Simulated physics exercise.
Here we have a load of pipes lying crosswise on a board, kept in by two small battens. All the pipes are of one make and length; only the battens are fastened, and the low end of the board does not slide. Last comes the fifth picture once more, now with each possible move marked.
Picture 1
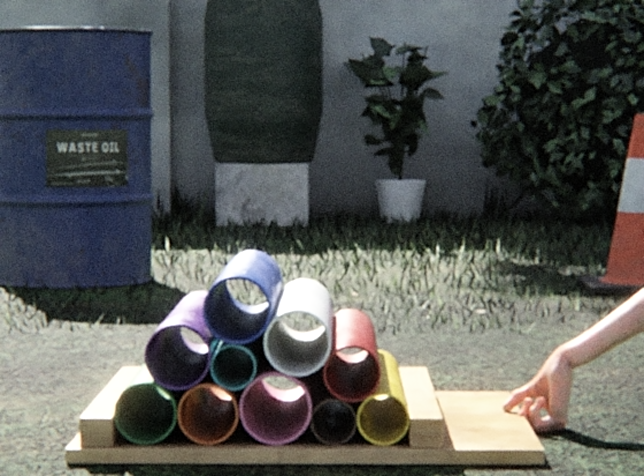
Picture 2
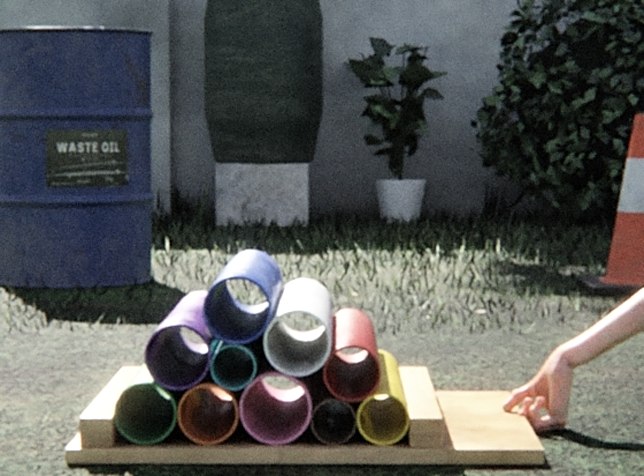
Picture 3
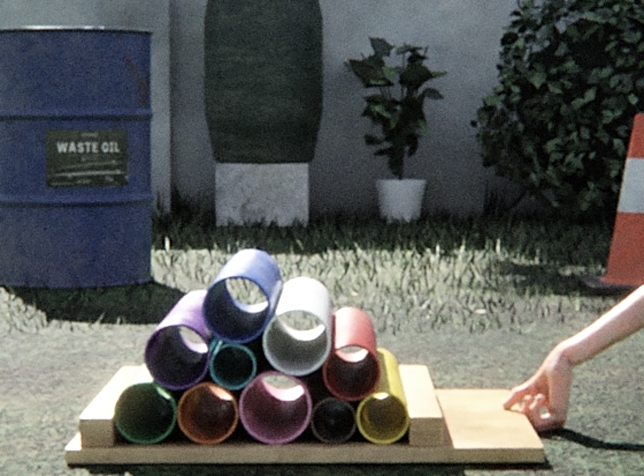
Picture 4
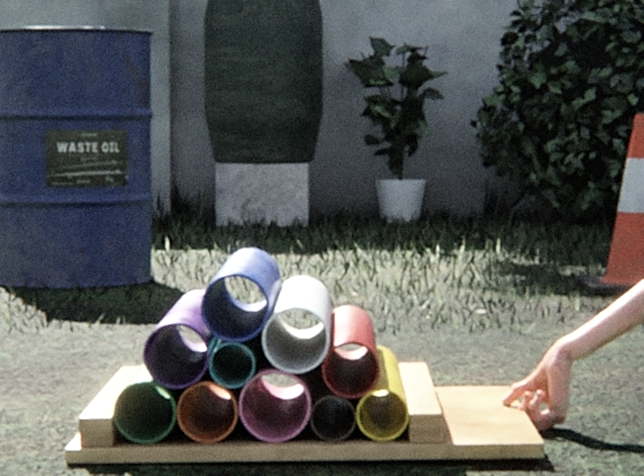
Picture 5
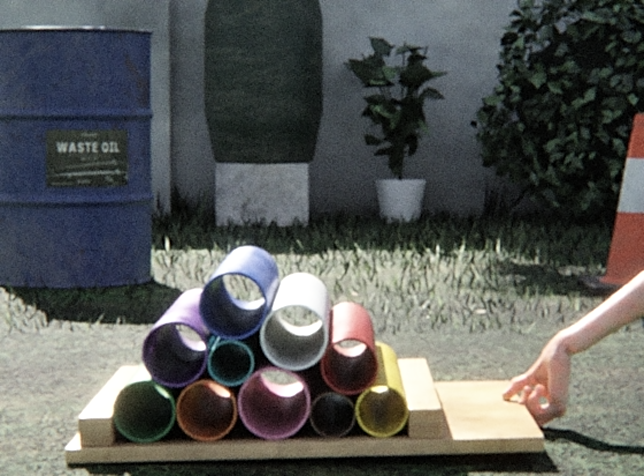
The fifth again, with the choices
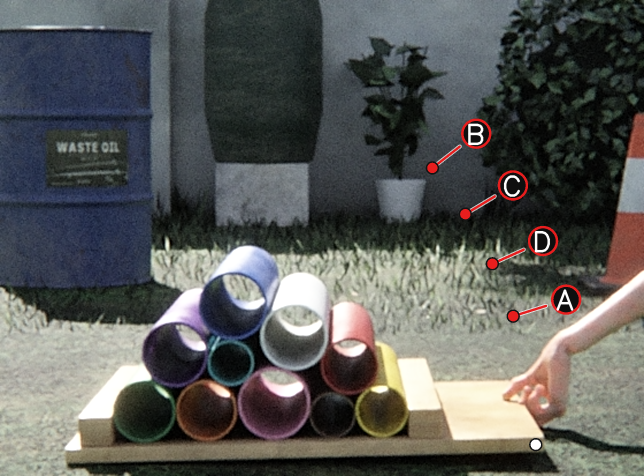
We see colourful pipes stacked between two wooden battens on a board, with a hand gripping its right end before a blue barrel and potted plant. The board and pipes shift very slightly upward while the stack's arrangement stays practically unchanged.
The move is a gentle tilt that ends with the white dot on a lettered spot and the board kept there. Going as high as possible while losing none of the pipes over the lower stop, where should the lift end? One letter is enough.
It can be raised to A.
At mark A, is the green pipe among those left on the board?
Yes, with A.
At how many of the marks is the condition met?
One of the four.
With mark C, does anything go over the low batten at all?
Yes, at C.
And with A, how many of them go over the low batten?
The count is none.
On the marked copy, A at (513, 316); B at (432, 168); C at (465, 214); D at (492, 264); the white dot at (536, 444).
Taking A. A third of the way, board at 13°.
Two thirds of the way, board at 18°.
When it is over, board at 18°, none over the low batten.
As for the rest, B four over the low batten (purple, white, turquoise, blue); C four over the low batten (purple, white, turquoise, blue); D four over the low batten (purple, white, turquoise, blue).
